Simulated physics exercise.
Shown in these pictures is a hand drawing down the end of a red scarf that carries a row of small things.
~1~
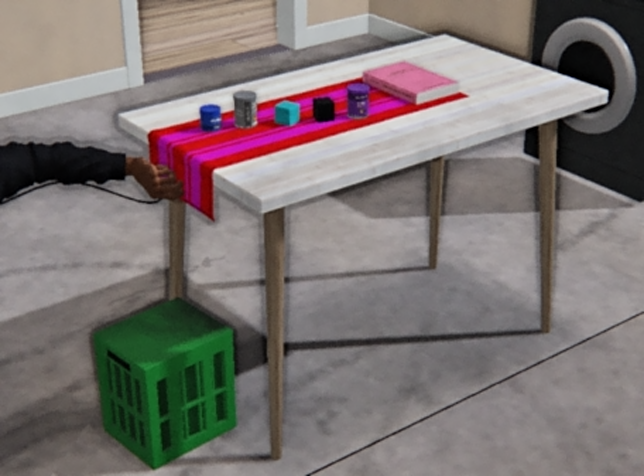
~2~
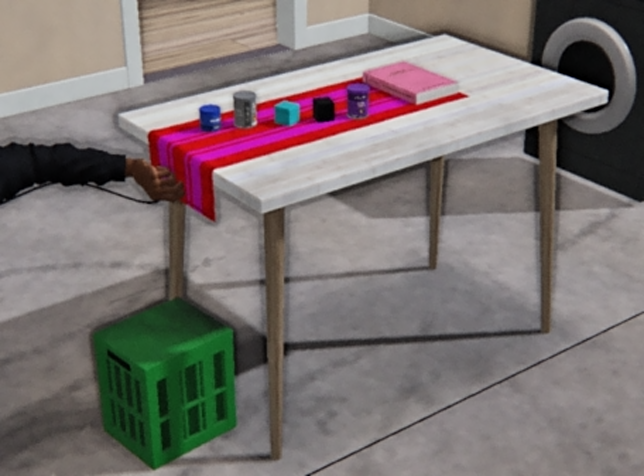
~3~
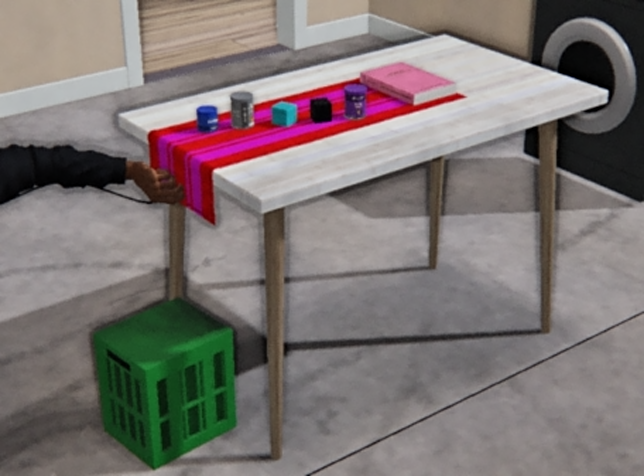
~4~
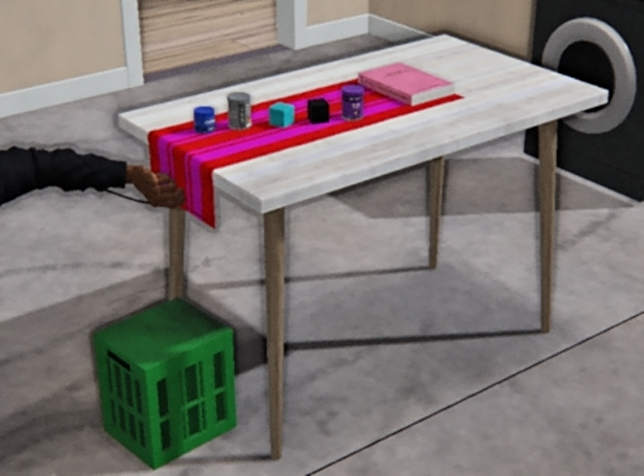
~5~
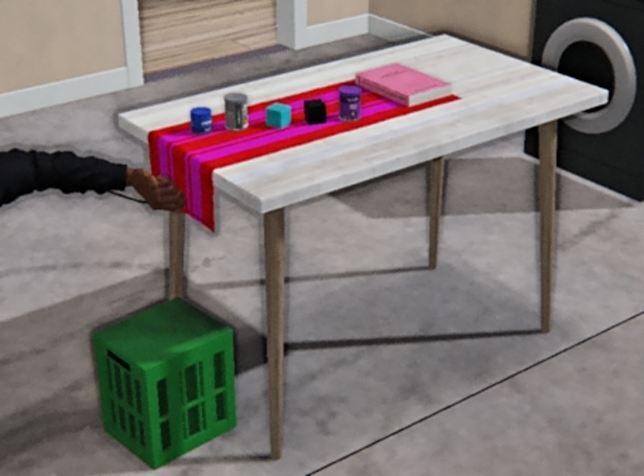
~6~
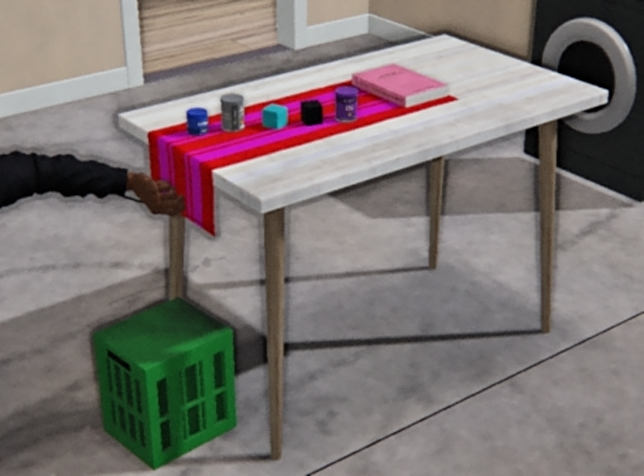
In this clip, a hand at the left slowly draws down the end of a red and pink scarf on a white table, and the row of small containers and cubes and a pink book shift slightly left with it.
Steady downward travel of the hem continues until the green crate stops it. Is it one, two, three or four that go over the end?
Three things drop off.
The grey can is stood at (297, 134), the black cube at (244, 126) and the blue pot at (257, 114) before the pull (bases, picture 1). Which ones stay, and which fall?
The grey can is carried off; the black cube falls; the blue pot comes down.
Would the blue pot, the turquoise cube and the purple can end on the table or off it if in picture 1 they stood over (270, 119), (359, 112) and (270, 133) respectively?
Result - the blue pot comes off, the turquoise cube stays put, and the purple can comes off.
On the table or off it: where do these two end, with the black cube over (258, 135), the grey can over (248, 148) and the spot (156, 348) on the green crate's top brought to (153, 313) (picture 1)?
In the end the black cube is no longer on top and the grey can is no longer on top.
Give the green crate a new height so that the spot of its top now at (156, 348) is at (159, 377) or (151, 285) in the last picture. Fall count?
The tally is 4 and 1.
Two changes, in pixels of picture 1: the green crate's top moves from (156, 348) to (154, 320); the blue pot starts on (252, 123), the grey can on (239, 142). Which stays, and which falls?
Blue pot: Lost; grey can: Lost.
Soon after, hem near (185, 274); blue pot gone.
After that, hem on the crate; blue pot, grey can and turquoise cube gone.
In the end, hem on the crate; blue pot, grey can and turquoise cube gone. Over the edge go three.
